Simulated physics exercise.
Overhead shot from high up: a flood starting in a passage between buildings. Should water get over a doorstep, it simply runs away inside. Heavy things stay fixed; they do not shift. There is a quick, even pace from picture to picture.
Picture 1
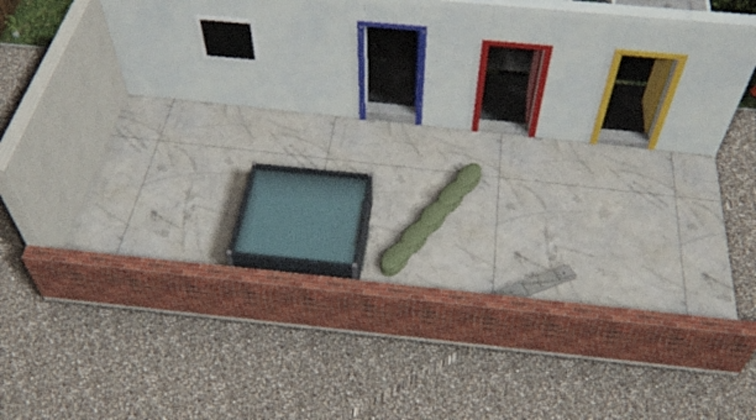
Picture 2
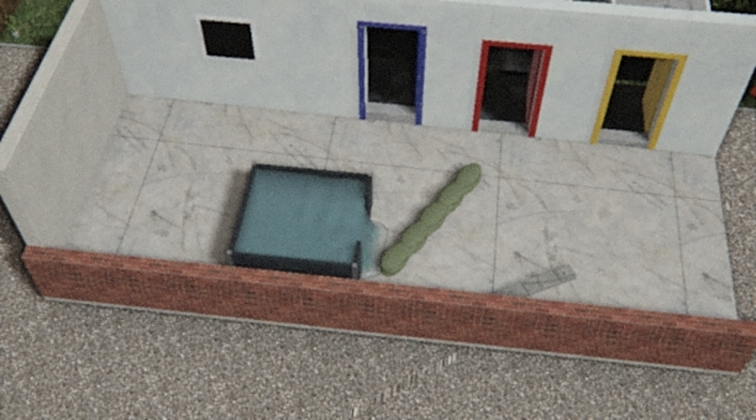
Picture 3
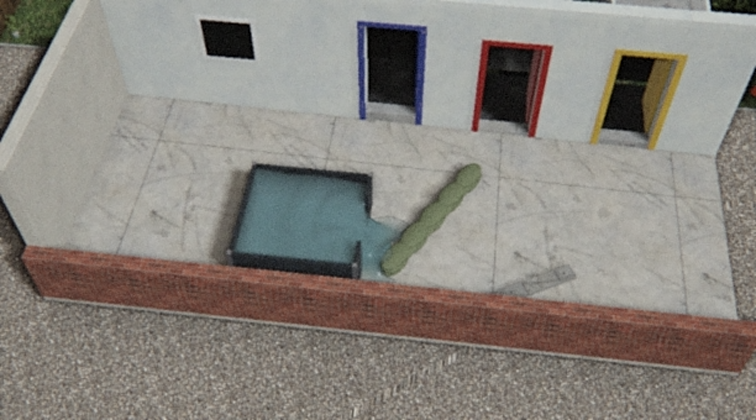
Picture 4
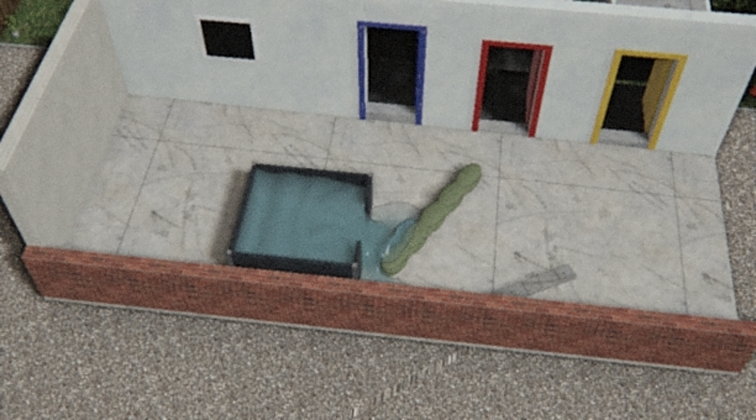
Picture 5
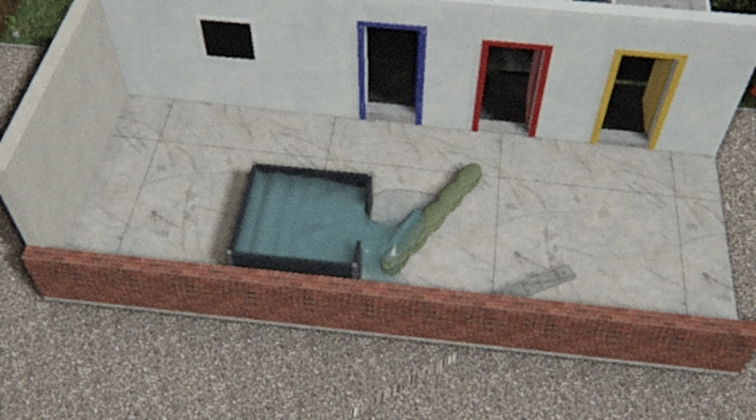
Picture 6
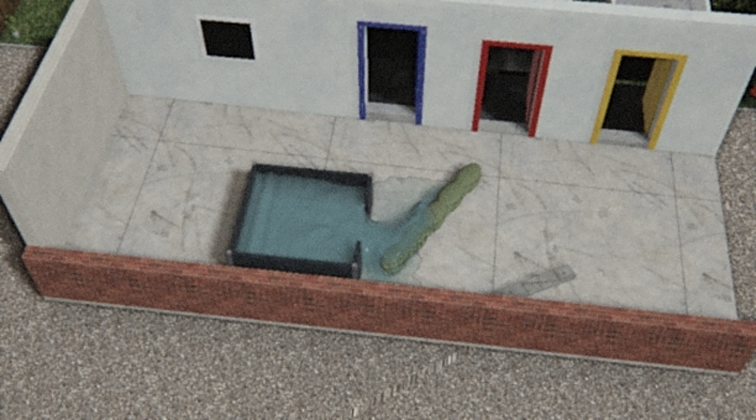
In a walled yard, water pours from a tank's open side and spreads along a green barrier.
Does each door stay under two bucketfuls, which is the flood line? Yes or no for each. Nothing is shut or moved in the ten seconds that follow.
Yellow door - yes, stays under; red door - no, it floods; blue door - yes, stays under.
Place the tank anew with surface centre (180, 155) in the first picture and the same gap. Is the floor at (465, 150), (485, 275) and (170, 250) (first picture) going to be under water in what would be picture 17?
Result: Inundated; spared; spared.
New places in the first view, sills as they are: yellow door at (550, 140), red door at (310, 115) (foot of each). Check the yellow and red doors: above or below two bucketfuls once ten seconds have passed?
The yellow door falls short, and the red door falls short.
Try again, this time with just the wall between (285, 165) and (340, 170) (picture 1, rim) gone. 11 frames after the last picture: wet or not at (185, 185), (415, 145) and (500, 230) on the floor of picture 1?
Point one not reached; point two reached; point three not reached.
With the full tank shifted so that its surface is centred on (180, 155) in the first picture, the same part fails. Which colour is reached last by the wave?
Bringing up the rear is the yellow one.
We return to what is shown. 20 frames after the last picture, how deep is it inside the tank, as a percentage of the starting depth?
40 percent or so.
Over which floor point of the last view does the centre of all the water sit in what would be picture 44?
Centre: Close to (384, 211).
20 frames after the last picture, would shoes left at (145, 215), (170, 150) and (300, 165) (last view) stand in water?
First spot not wet, second not wet, third soaked.
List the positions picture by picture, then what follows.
The open tank at (302, 216) is whole and still, in the first frame.
The front is at (371, 274), out from the gap at (361, 238), in the second frame.
The front is at (407, 232), out from the gap at (361, 239), in the third frame.
Water pours out at (361, 239) and has run to a hidden place, in the fourth frame.
The front is at (436, 201), out from the gap at (361, 239), in the fifth frame.
The front is at (445, 183), out from the gap at (361, 238), in the sixth frame.
A moment on, water covers 20 % of the floor; the yellow door not reached, the red door wet at the sill, nothing in, the blue door not reached.
Next, water covers 35 % of the floor; the yellow door not reached, the red door under two buckets in, the blue door under two buckets in.
Then, water covers 65 % of the floor; the yellow door wet at the sill, nothing in, the red door over two buckets in, the blue door under two buckets in.
Later, water covers 80 % of the floor; the yellow door wet at the sill, nothing in, the red door over two buckets in, the blue door under two buckets in.
In the end, water covers 80 % of the floor; the yellow door wet at the sill, nothing in, the red door over two buckets in, the blue door under two buckets in.
